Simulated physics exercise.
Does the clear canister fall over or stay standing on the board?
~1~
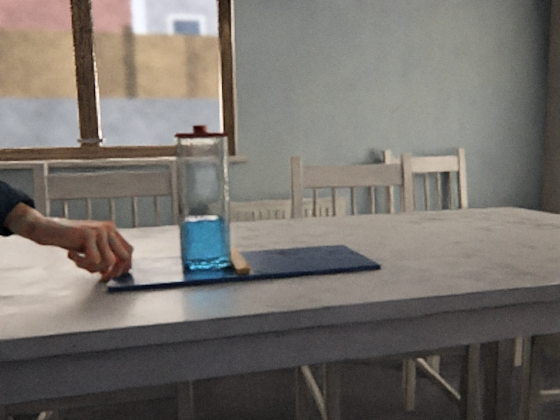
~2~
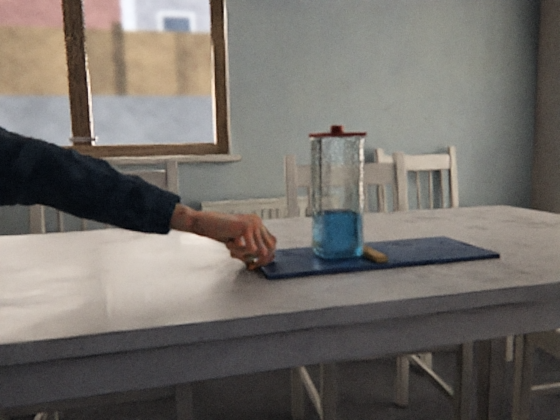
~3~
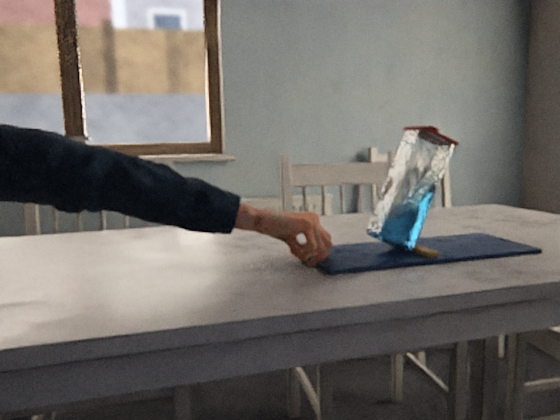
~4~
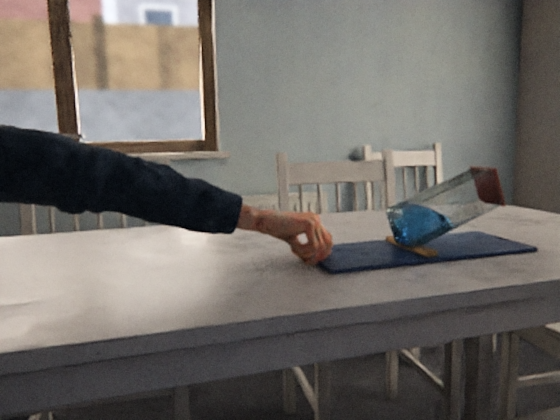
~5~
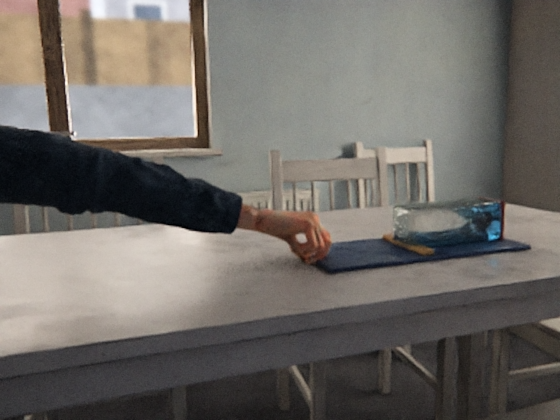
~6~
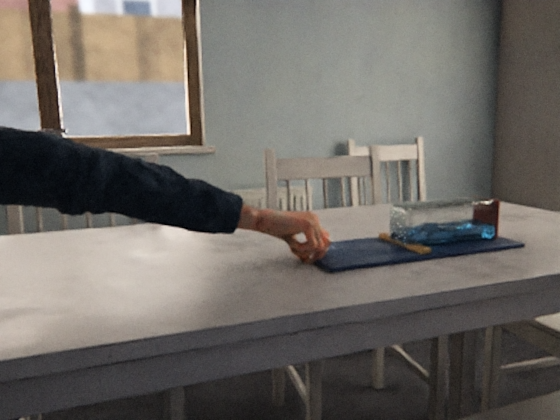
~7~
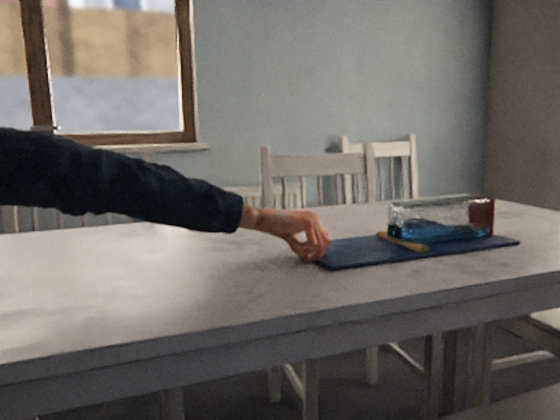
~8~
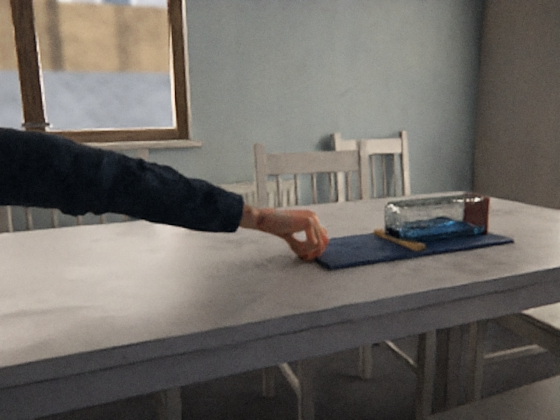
It falls over. The canister tips to the right and ends up lying on its side on the board.
